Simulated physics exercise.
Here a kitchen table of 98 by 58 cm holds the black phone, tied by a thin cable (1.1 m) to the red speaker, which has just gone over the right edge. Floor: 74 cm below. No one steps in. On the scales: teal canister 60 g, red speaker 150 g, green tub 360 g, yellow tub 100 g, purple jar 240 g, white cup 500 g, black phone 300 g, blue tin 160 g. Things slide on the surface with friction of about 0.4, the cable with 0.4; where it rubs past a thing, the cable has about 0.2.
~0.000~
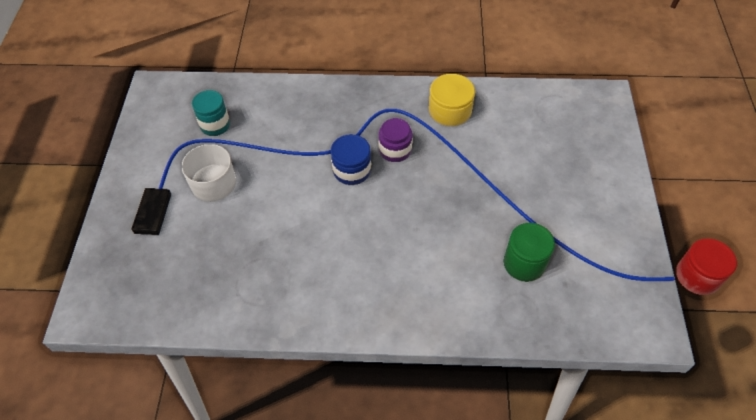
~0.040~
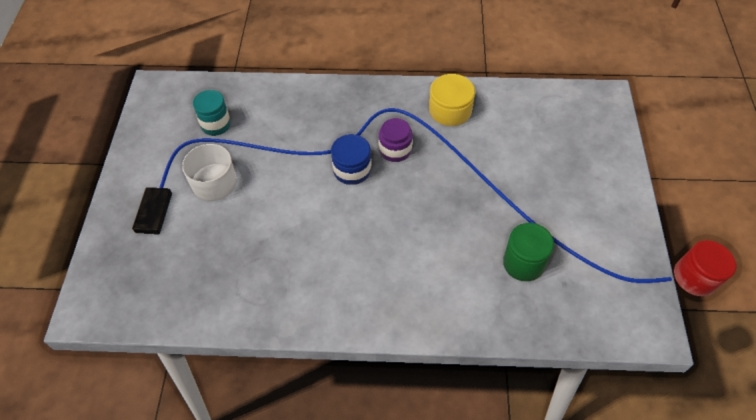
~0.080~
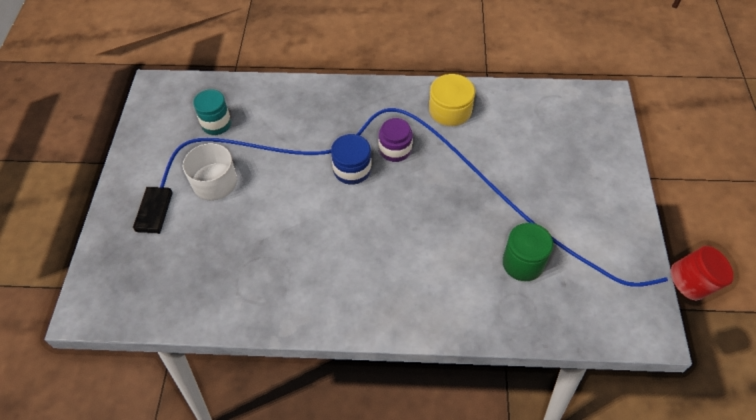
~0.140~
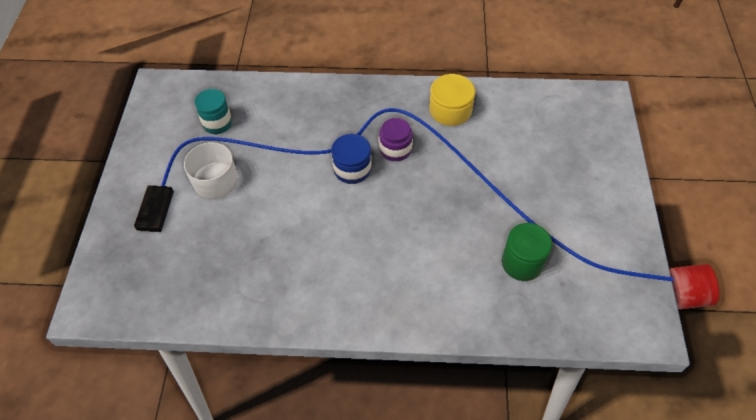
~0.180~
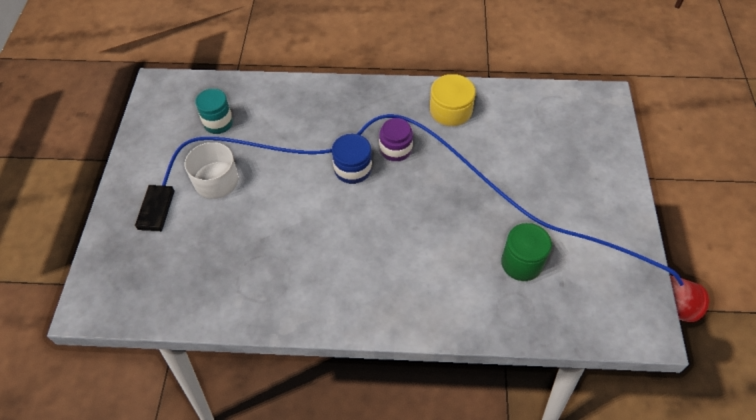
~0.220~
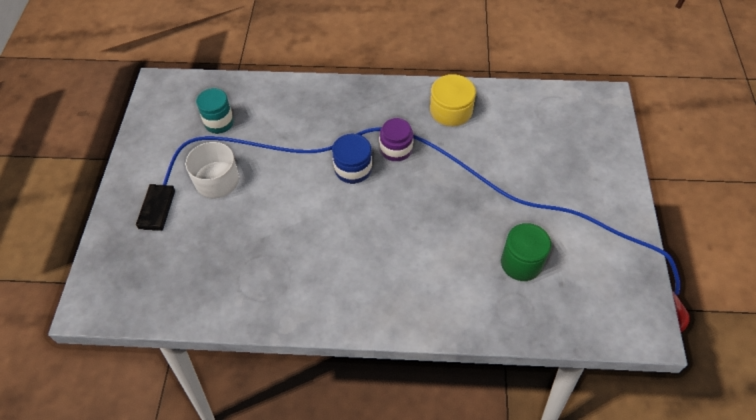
The red speaker tipped over at the table's right edge and dropped mostly out of sight, drawing the blue cable straighter past the green tub, while the black phone and the other containers barely moved.
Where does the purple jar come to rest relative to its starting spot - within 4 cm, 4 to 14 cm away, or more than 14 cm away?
Distance covered: Slight.
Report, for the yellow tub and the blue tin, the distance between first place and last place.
Yellow tub: 0 cm; blue tin: 0 cm.
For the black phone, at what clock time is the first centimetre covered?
Estimate for the black phone: Near 0.34 seconds.
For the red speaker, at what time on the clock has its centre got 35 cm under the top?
Not at all.
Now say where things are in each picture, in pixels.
The first picture shows shows, purple jar (396, 129); cable runs through (602, 268) (495, 188) (410, 115) (313, 154) (195, 142).
The second picture shows shows, red speaker (713, 259); cable runs through (601, 269) (410, 115) (195, 141).
The third picture shows shows, red speaker (702, 273); cable runs through (600, 270) (410, 115) (196, 140).
The fourth picture shows shows, red speaker (692, 287); cable runs through (601, 267) (411, 115) (197, 139).
The fifth picture shows shows, red speaker (680, 299); cable runs through (626, 251) (416, 123) (198, 139).
The sixth picture shows shows, purple jar (397, 129); cable runs through (659, 250) (530, 204) (426, 142) (316, 151) (199, 139).
At 0.5 s, the cable's tail end at (185, 184); red speaker over the edge, black phone 2 cm off its start.
At 0.7 s, the cable's tail end at (186, 182); purple jar 1 cm off its start, red speaker over the edge, black phone 3 cm off its start.
At 1.0 s, the cable's tail end at (186, 182); purple jar 1 cm off its start at (397, 134), red speaker over the edge, black phone 3 cm off its start at (168, 197).
At 1.2 s, the cable's tail end at (186, 182); purple jar 1 cm off its start, red speaker over the edge, black phone 3 cm off its start.
At 2.4 s, the cable's tail end at (186, 182); purple jar 1 cm off its start at (397, 134), red speaker over the edge, black phone 3 cm off its start at (168, 197).
